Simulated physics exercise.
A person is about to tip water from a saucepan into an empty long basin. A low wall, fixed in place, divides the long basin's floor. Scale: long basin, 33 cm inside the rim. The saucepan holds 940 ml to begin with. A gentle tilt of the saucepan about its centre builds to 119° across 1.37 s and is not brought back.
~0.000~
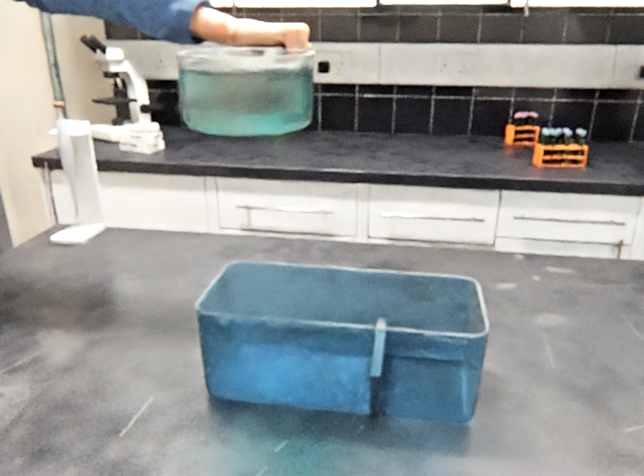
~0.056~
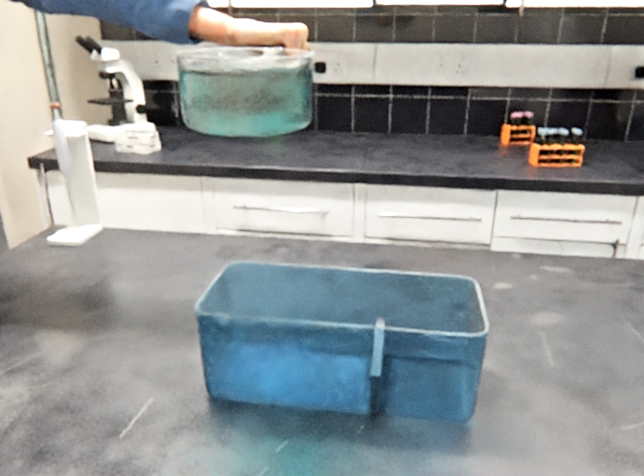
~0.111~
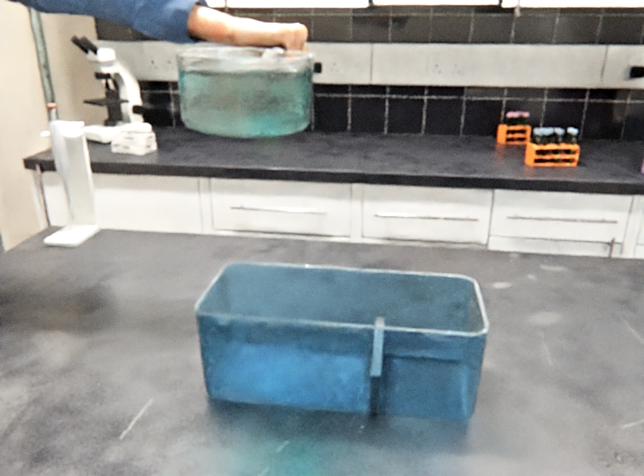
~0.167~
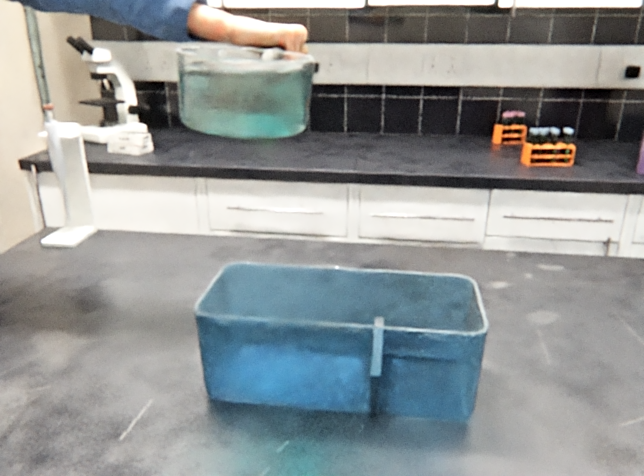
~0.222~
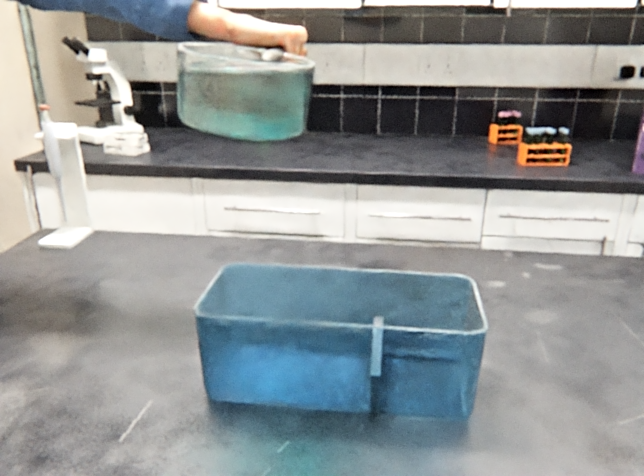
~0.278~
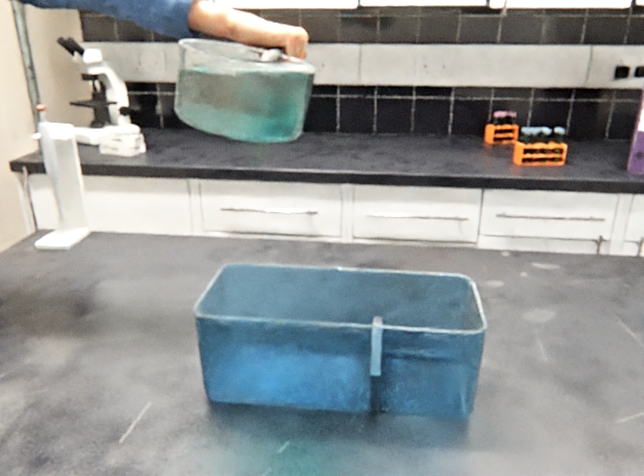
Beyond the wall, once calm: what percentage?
60 out of 100.
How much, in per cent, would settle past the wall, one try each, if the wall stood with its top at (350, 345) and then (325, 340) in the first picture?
75 % and 95 %.
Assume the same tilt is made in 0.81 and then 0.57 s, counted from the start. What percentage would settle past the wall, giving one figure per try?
The first try gives around 45 percent, the second around 30 percent.
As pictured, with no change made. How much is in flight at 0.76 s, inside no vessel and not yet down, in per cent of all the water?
Some 40 per cent, I reckon.
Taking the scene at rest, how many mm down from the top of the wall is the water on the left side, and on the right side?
Roughly 40 mm on the left side and roughly 16 mm on the right.
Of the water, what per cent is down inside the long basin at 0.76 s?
I'd estimate some 12 percent of the liquid.
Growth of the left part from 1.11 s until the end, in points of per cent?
18 %.
Then, 0.76 s in, the tilt is 69° and 48 per cent is still to pour, 4 is left of the wall and 8 right of it.
Then, 1.11 s in, the tilt is 108° and 5 per cent is still to pour, 21 is left of the wall and 60 right of it.
Then, 1.47 s in, the tilt is 119° and 0 per cent is still to pour, 38 is left of the wall and 60 right of it.
Then, 1.87 s in, the tilt is 119° and 0 per cent is still to pour, 38 is left of the wall and 60 right of it.
Finally, 38 per cent lies left of the wall, 60 right of it and 2 outside.
